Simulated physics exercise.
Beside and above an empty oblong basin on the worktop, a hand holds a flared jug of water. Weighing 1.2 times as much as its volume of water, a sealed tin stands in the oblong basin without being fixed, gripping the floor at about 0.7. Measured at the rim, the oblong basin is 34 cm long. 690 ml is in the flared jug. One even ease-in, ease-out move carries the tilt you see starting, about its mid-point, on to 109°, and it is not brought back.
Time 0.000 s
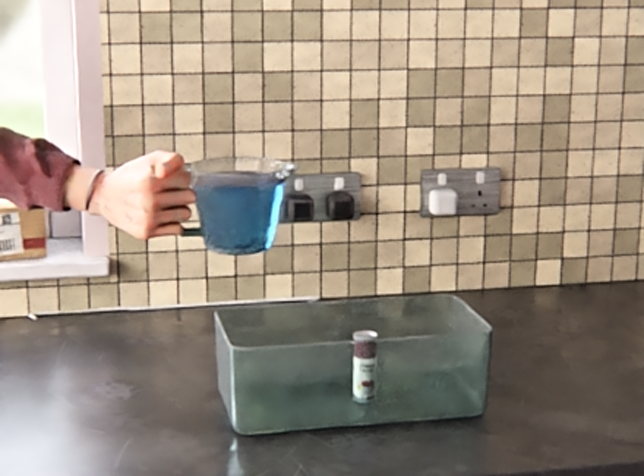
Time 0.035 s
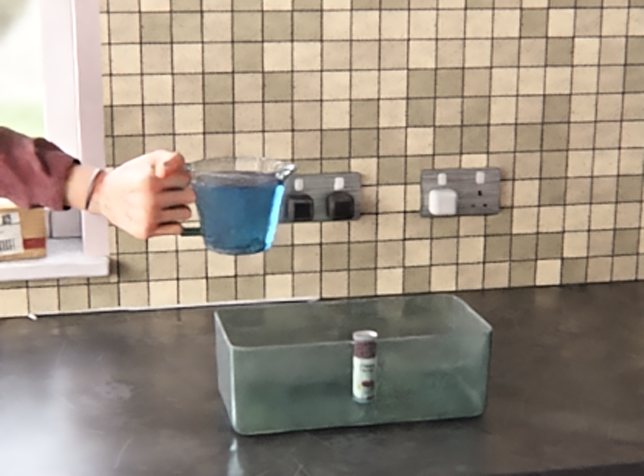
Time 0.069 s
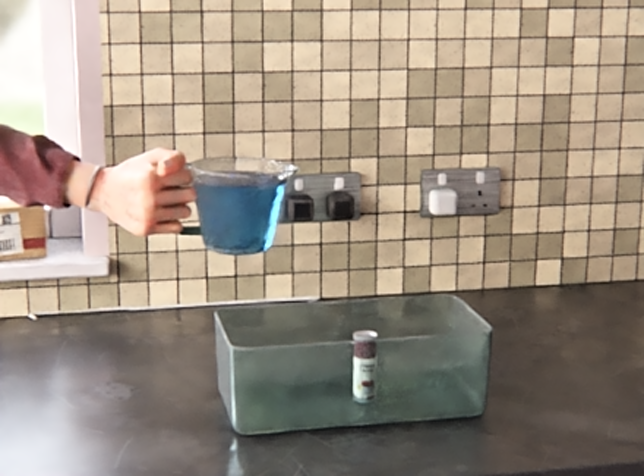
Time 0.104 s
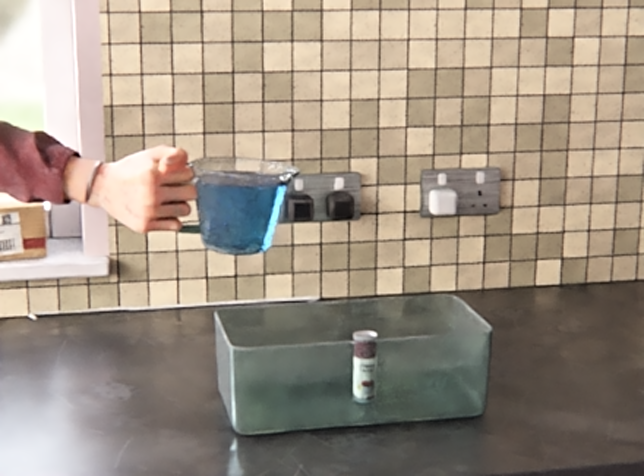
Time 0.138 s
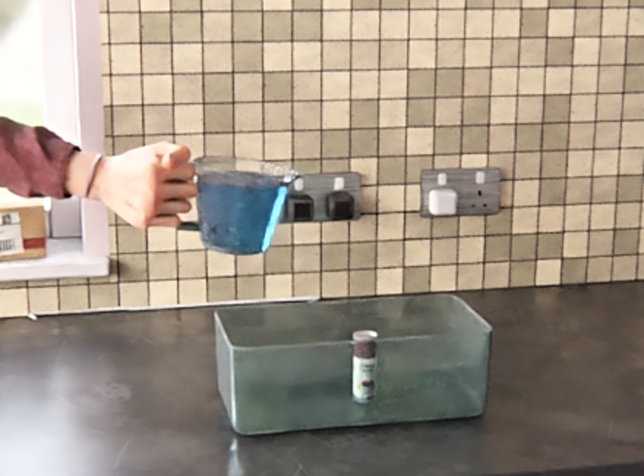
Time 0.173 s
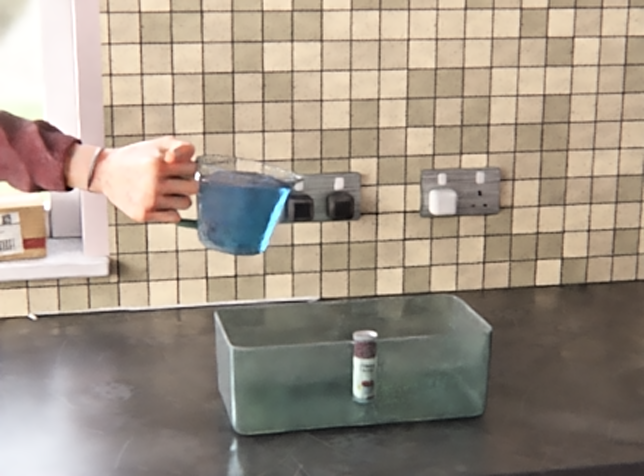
The clip opens on a hand at the left holding a clear jug of blue liquid level above a dark worktop, beside and above an empty oblong glass basin with a small tin standing in it. The hand then slowly tilts the jug slightly to the right, while the basin and tin stay still.
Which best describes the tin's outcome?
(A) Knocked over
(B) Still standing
Answer: A.
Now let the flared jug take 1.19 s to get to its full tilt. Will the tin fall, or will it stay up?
In that case the tin overturns.
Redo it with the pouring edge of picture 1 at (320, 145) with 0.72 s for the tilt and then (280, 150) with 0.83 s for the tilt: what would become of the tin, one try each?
Try 1: Tipped over; try 2: Tipped over.
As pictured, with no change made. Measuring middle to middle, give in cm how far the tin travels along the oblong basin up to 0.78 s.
It has moved some 3 cm.
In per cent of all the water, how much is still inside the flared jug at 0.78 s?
Roughly 7 per cent.
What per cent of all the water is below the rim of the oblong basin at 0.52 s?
Roughly 8 percent.
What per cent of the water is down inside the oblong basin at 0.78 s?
Some 78 percent of the total.
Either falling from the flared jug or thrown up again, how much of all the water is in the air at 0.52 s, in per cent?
Near 30 in a hundred.
After 0.52 s the tilt is 75° and 62 per cent is still to pour; the tin stands where it began.
After 0.78 s the tilt is 108° and 7 per cent is still to pour; the tin leans 19°.
After 1.05 s the tilt is 109° and 0 per cent is still to pour; the tin lies on its side.
After 1.34 s the tilt is 109° and 0 per cent is still to pour; the tin lies on its side.
In the end the tin lies on its side.
